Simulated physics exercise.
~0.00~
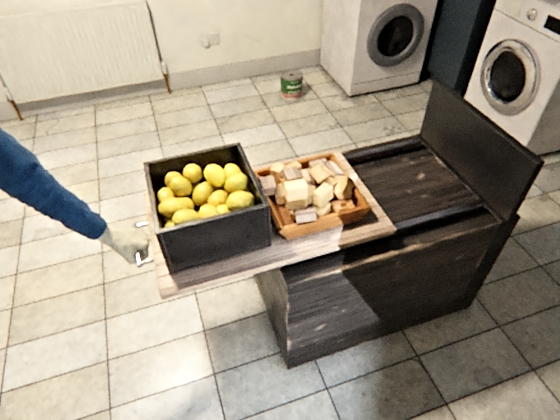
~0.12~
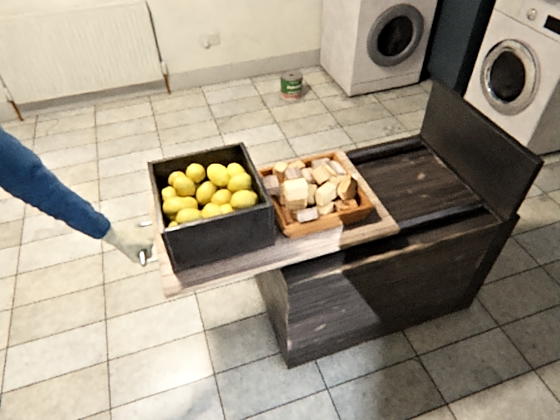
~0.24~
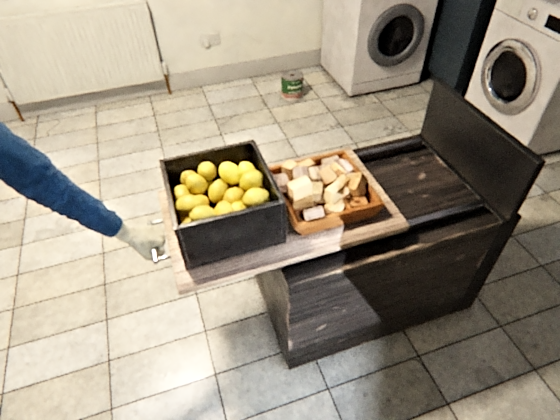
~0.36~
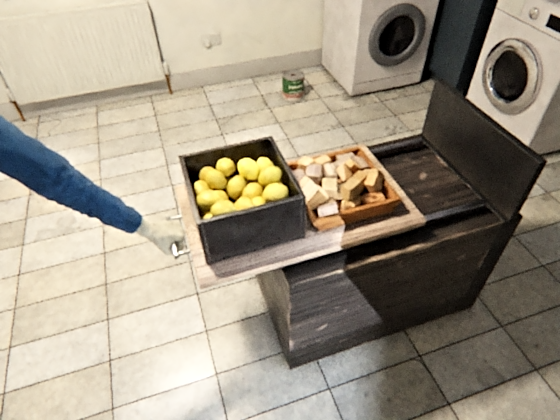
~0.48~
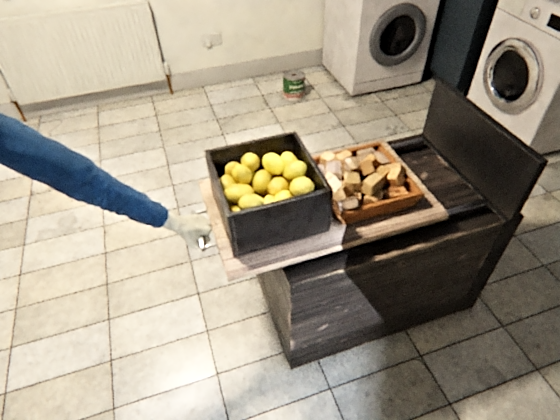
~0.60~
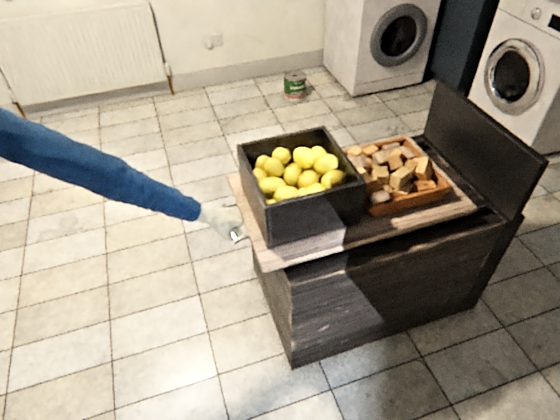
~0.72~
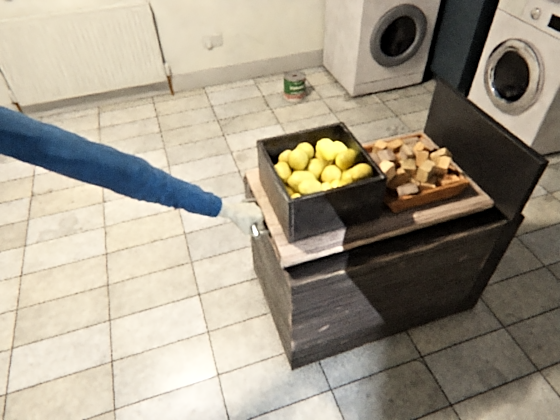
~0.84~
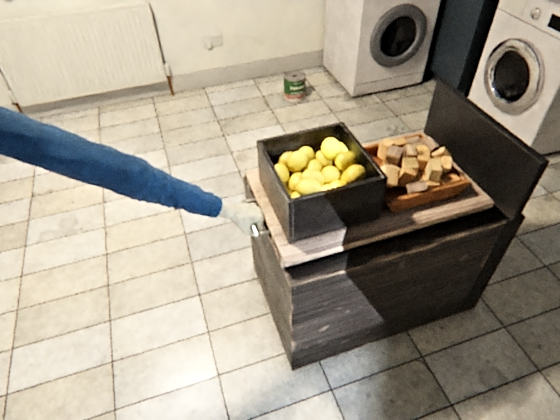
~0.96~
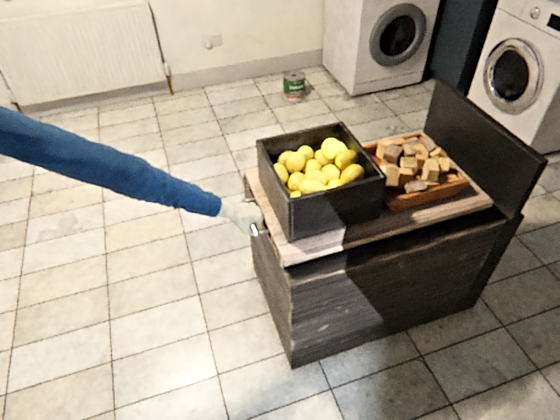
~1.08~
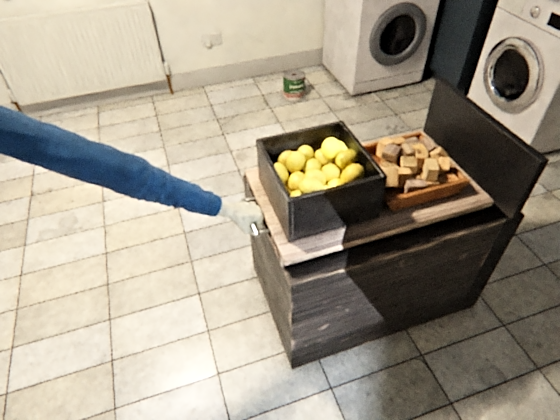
A shelf carrying lemons and wooden blocks slides right as a hand pushes it shut.
